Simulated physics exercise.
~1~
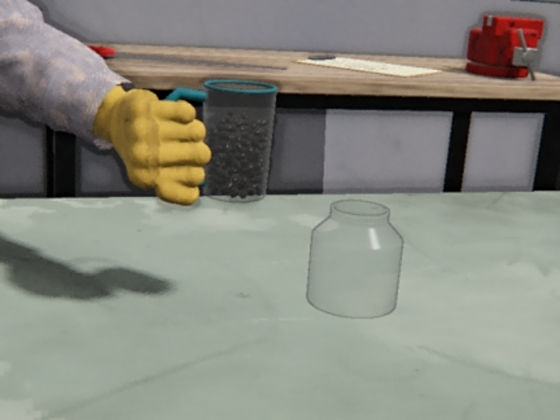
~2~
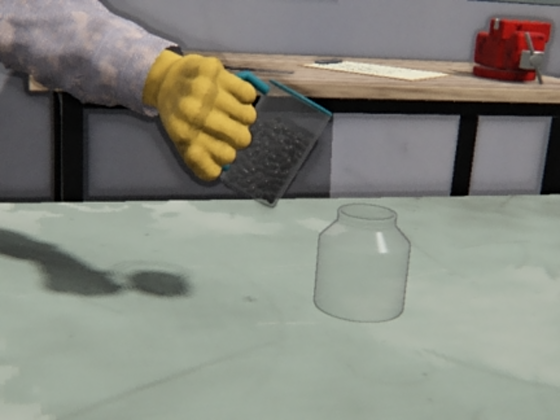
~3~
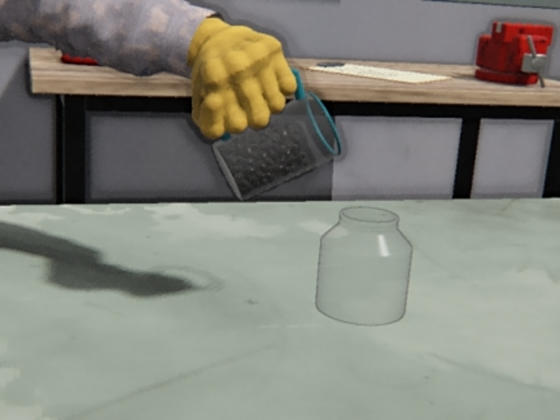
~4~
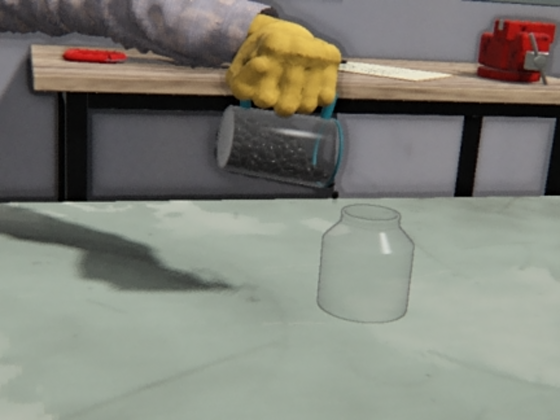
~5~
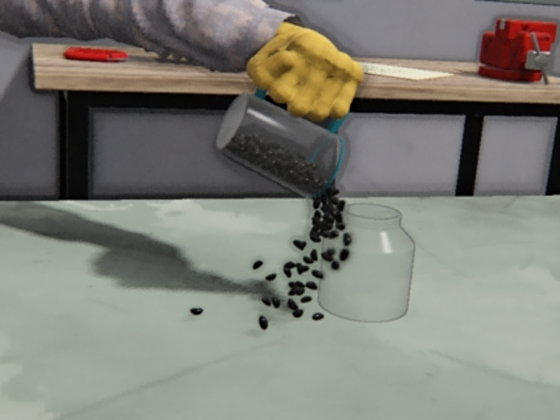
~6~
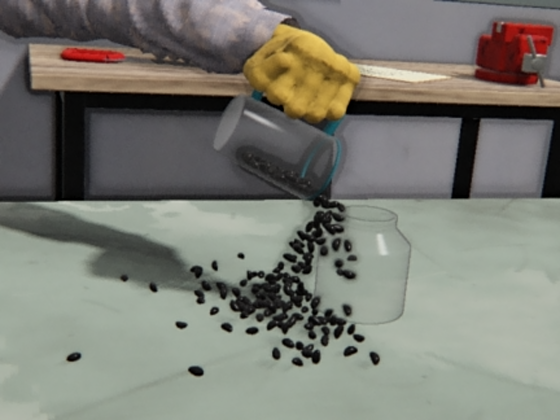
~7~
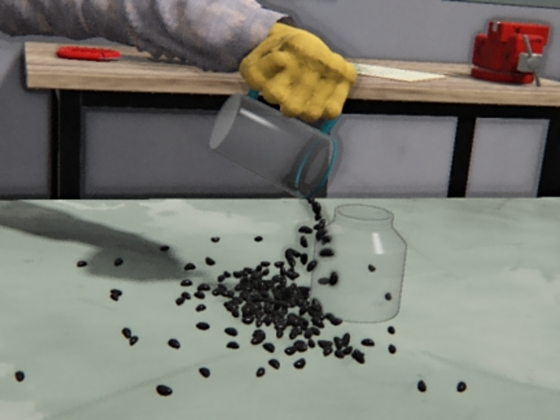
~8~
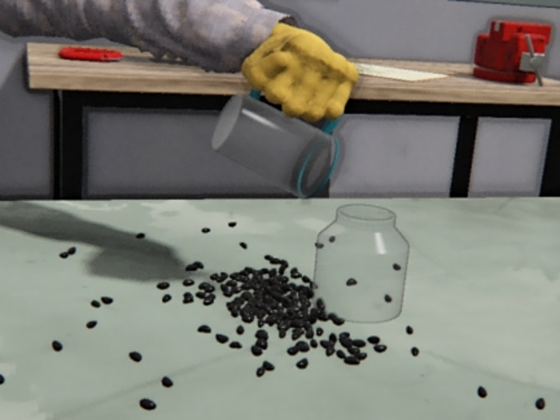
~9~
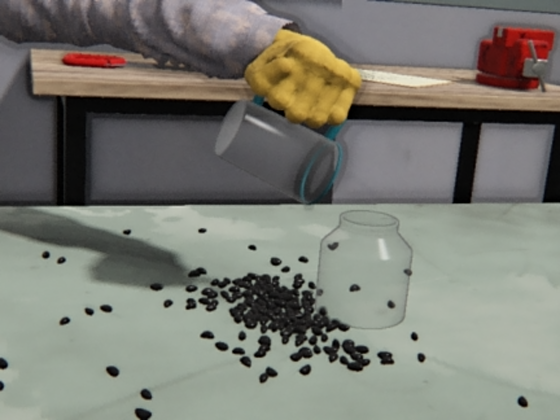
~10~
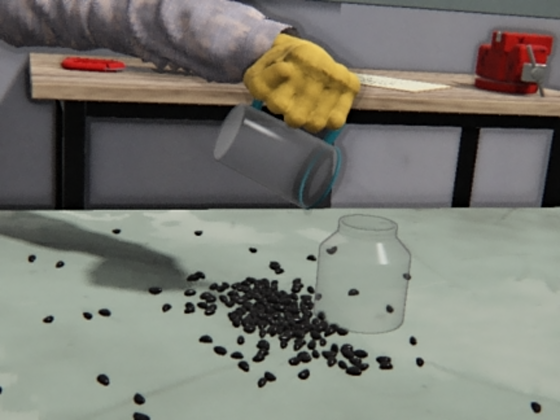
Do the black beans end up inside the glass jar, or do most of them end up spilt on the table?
Most of the beans end up spilt on the table in a heap beside the jar. The jar stays empty, and the cup is left empty as well.
The clip opens with a yellow-gloved hand holding a clear cup of black beans by its teal handle, above a pale green tabletop where an empty glass jar stands. The hand moves right and tips the cup until it lies on its side, short of the jar's mouth. As it tilts further, beans stream from the rim and fall just left of the jar. They pile up against its side, while some scatter across the table. The stream stops, and the emptied cup stays tilted over a loose heap beside the still empty jar.
